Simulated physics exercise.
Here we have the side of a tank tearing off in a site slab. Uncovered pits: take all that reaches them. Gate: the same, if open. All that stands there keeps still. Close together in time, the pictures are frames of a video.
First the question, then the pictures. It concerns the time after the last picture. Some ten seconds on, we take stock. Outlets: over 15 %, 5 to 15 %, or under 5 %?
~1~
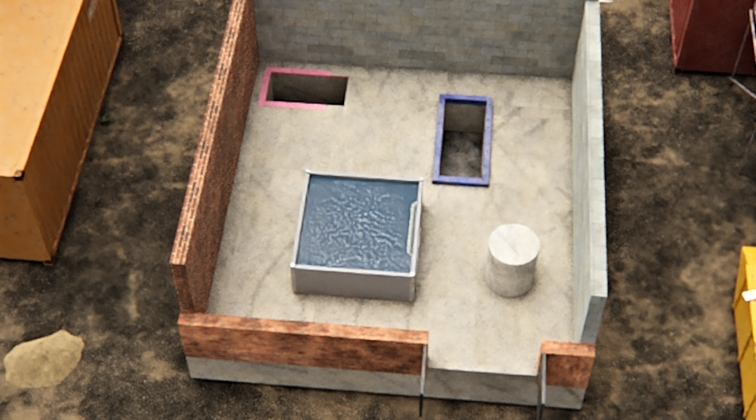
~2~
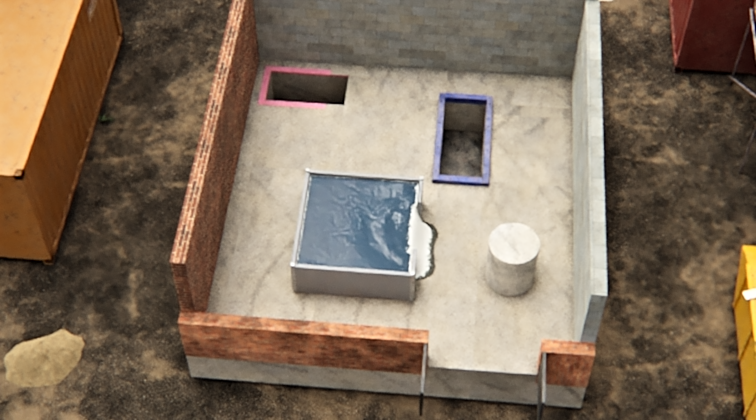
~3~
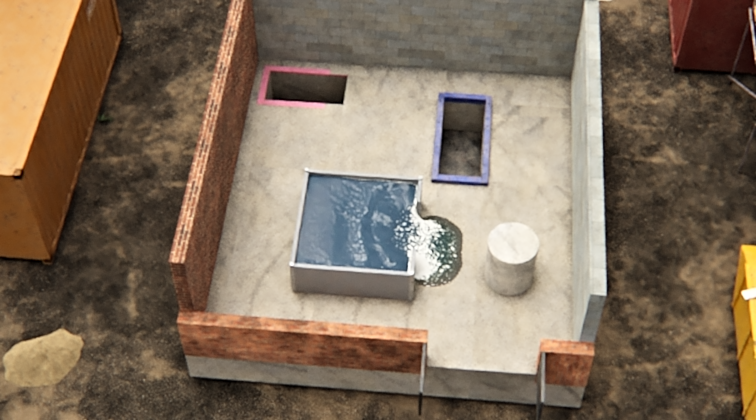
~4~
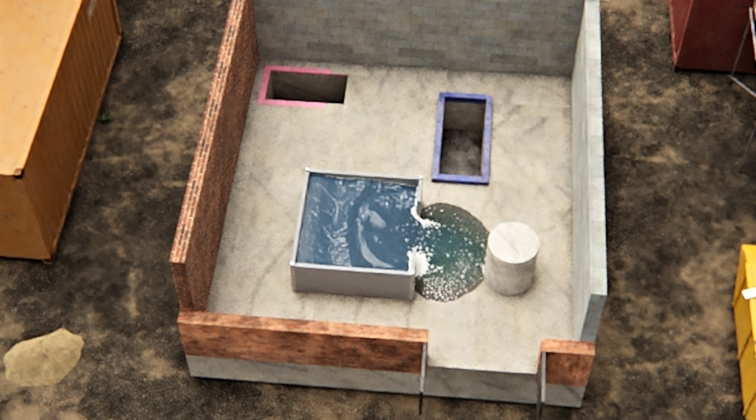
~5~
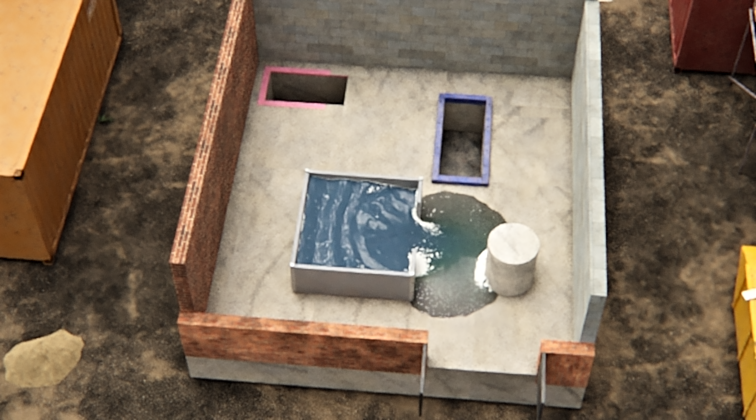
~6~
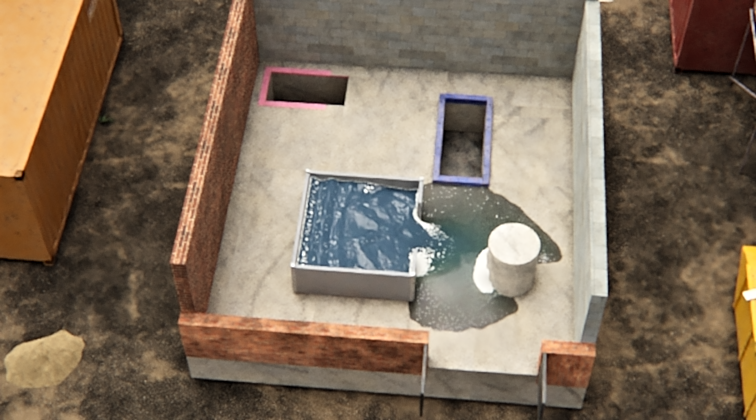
As I see it, the gate gets a big share of it - past fifteen per cent, the blue pit gets hardly any of it - below five per cent, the pink pit gets a middling share of it - five to fifteen per cent.
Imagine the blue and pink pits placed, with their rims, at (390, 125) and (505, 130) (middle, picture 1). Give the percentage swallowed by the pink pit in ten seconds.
Pink: 30 %.
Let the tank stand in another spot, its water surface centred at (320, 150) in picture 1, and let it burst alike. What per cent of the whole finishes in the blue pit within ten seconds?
So the blue pit gets 25 in a hundred.
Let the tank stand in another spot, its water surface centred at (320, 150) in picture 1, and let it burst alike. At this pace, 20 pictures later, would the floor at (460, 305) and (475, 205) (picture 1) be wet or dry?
First submerged, then submerged.
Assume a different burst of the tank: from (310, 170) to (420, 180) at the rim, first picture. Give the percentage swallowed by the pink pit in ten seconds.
Pink takes 60 in a hundred.
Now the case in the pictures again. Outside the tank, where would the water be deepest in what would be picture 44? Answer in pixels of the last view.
That spot is close to (541, 92).
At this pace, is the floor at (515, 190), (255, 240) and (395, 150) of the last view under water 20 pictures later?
In that order, the three spots are soaked, high and dry and high and dry.
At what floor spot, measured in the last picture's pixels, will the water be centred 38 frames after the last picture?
About (451, 199) in the last view.
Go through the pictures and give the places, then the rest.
The tank at (359, 225) is whole and still, in the first picture.
Water pours out at (415, 244) and has run to (427, 226), in the second picture.
The front is at (457, 233), out from the gap at (414, 244), in the third picture.
The front is at a hidden place, out from the gap at (414, 244), in the fourth picture.
Water pours out at (414, 245) and has run to a hidden place, in the fifth picture.
Water pours out at (415, 244) and has run to (556, 252), in the sixth picture.
A moment on, water covers 25 % of the floor; the gate 0 %, the blue pit 0 %, the pink pit 0 %.
Next, water covers 35 % of the floor; the gate 4 %, the blue pit 0 %, the pink pit 0 %.
Then, water covers 45 % of the floor; the gate 10 %, the blue pit 0 %, the pink pit 0 %.
Later, water covers 55 % of the floor; the gate 20 %, the blue pit 0 %, the pink pit 3 %.
In the end, water covers 70 % of the floor; the gate 29 %, the blue pit 1 %, the pink pit 10 %.
